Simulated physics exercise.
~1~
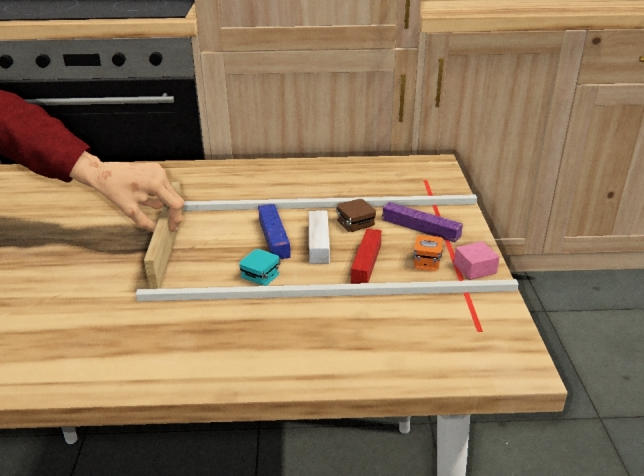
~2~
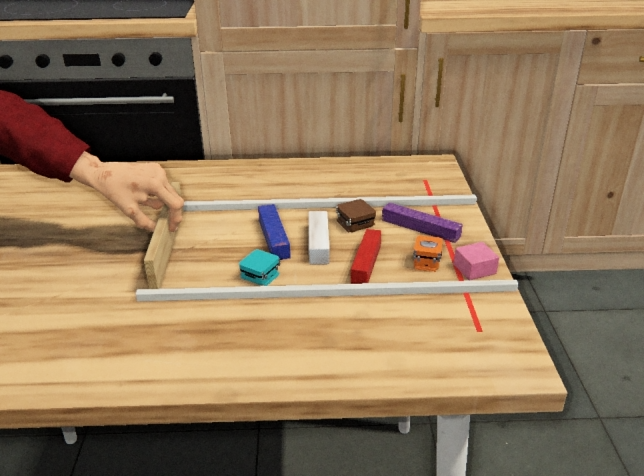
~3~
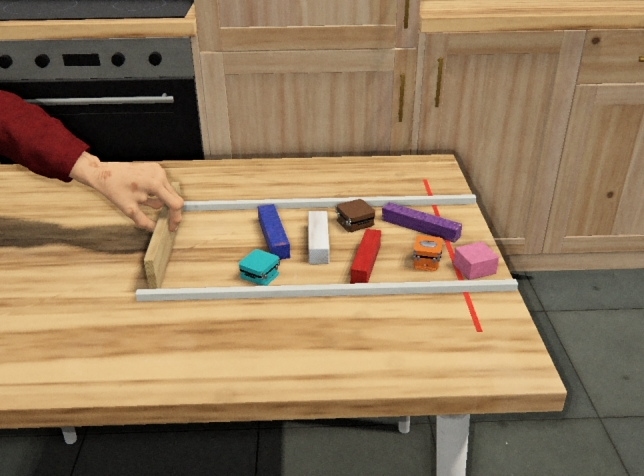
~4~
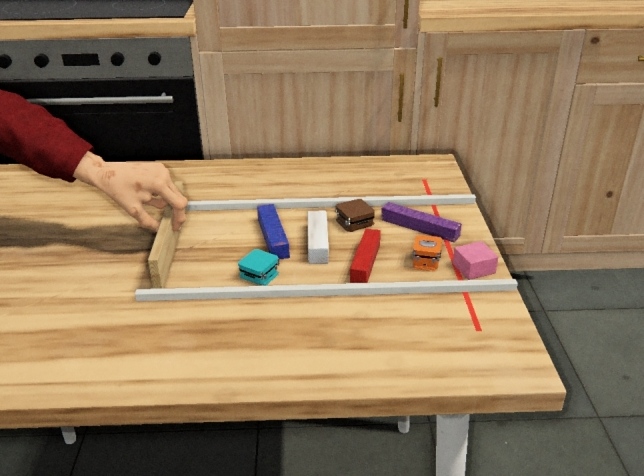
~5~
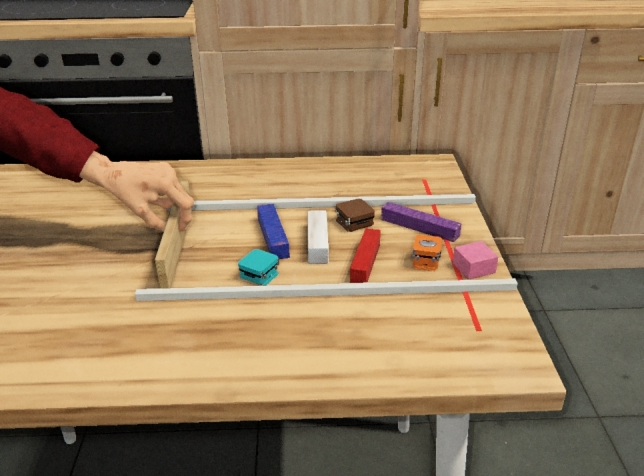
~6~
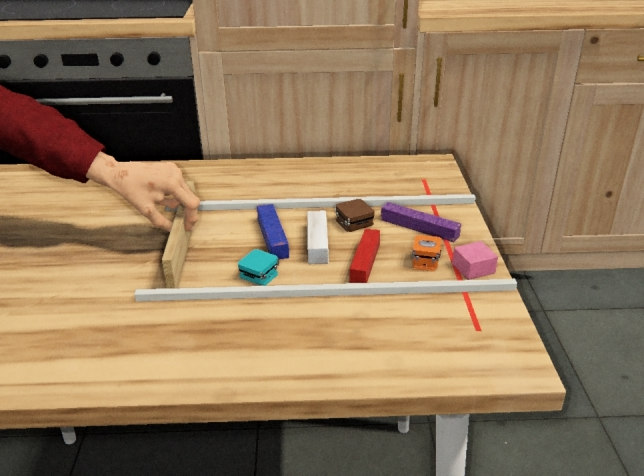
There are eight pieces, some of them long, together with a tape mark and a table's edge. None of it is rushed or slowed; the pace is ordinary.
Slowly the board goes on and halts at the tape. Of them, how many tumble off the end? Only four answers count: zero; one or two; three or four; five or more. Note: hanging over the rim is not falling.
My answer: Three or four.
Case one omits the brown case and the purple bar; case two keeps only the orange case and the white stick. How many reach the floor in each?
You'd count 2 the first time and 2 the second time.
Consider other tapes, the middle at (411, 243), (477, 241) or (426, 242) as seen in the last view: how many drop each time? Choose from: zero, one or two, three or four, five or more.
In turn: 1 or 2; at least five; either one or two.
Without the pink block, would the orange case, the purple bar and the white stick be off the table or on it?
The orange case: Drops. The purple bar: Drops. The white stick: Remains.
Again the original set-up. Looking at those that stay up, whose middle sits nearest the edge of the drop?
That's the red bar.
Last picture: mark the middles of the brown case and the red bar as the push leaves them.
First at (468, 205); second at (504, 257).
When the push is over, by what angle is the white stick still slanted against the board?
The angle is about 5 degrees.
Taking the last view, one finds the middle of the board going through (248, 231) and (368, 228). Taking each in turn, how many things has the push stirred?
Tally: First 1; then 8.
Soon after, none off yet; pink block at rest near (475, 260); purple bar at rest near (420, 221); orange case at rest near (427, 253).
After that, none off yet; pink block moving near (479, 261); purple bar displaced a little near (438, 217); orange case displaced a little near (442, 255).
In the end, the number that fall off is three or four; gone, orange case, purple bar and pink block.
